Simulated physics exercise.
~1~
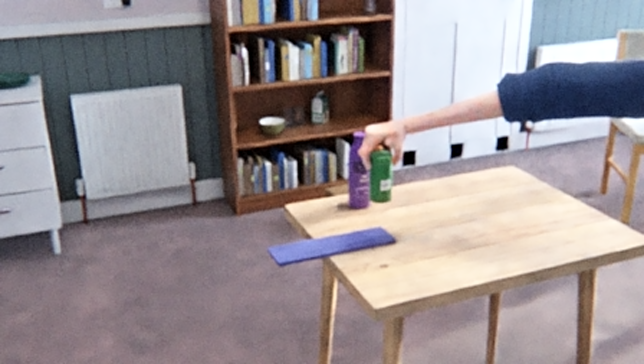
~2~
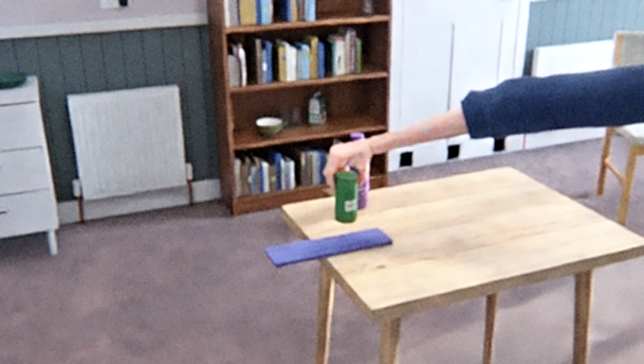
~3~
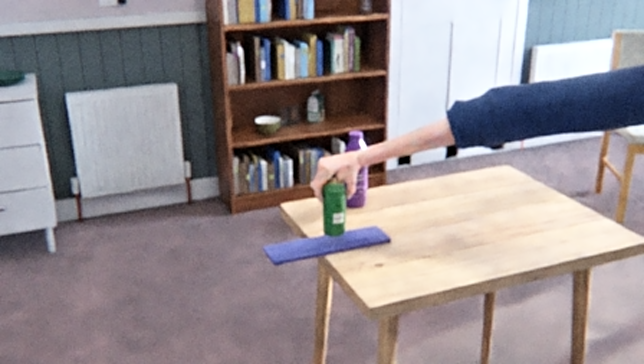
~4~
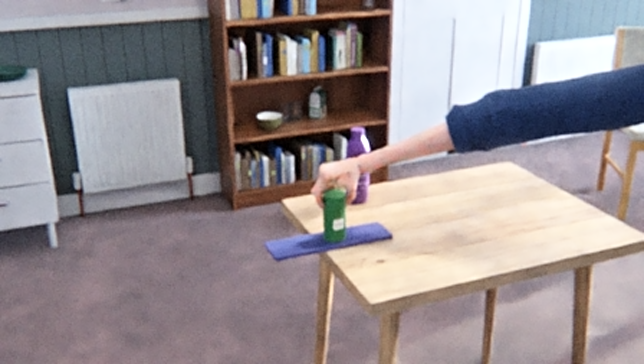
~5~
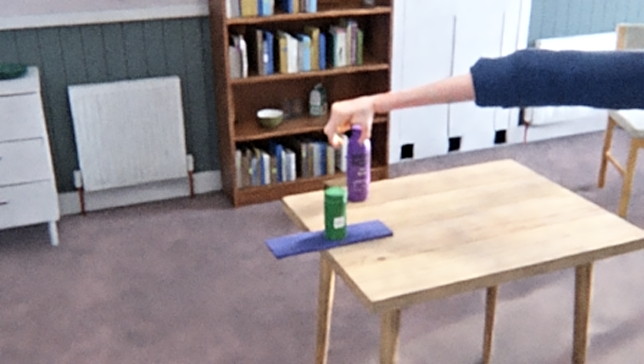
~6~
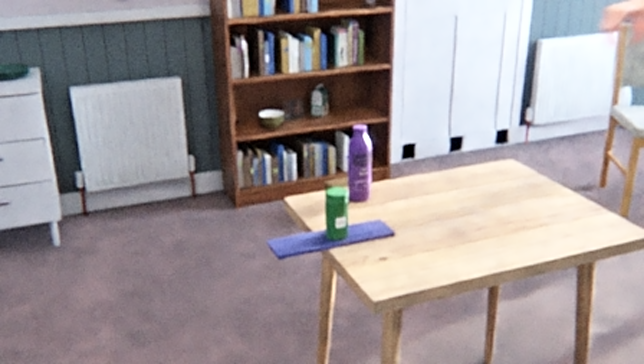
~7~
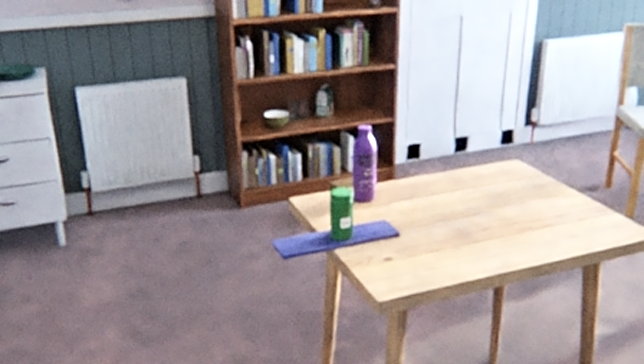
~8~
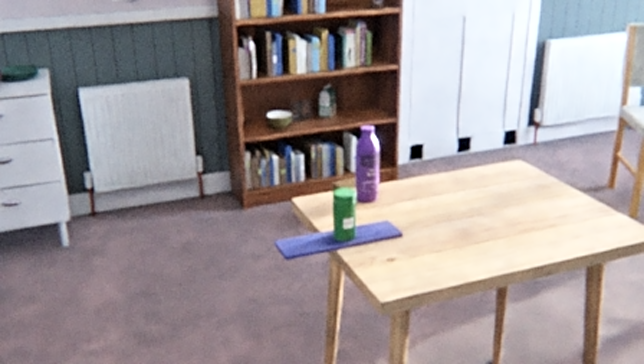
In a room with a bookshelf and a radiator against the far walls, a blue plank juts out past the edge of a wooden table, with a purple bottle standing nearby. A hand reaches in from the right and grips a green jar beside the bottle. It carries the jar left and toward the viewer, then lowers it upright onto the plank near the table's edge. The fingers let go, and the arm draws back out of view to the right. The plank keeps its balance, with the jar resting on it and the bottle still standing behind.
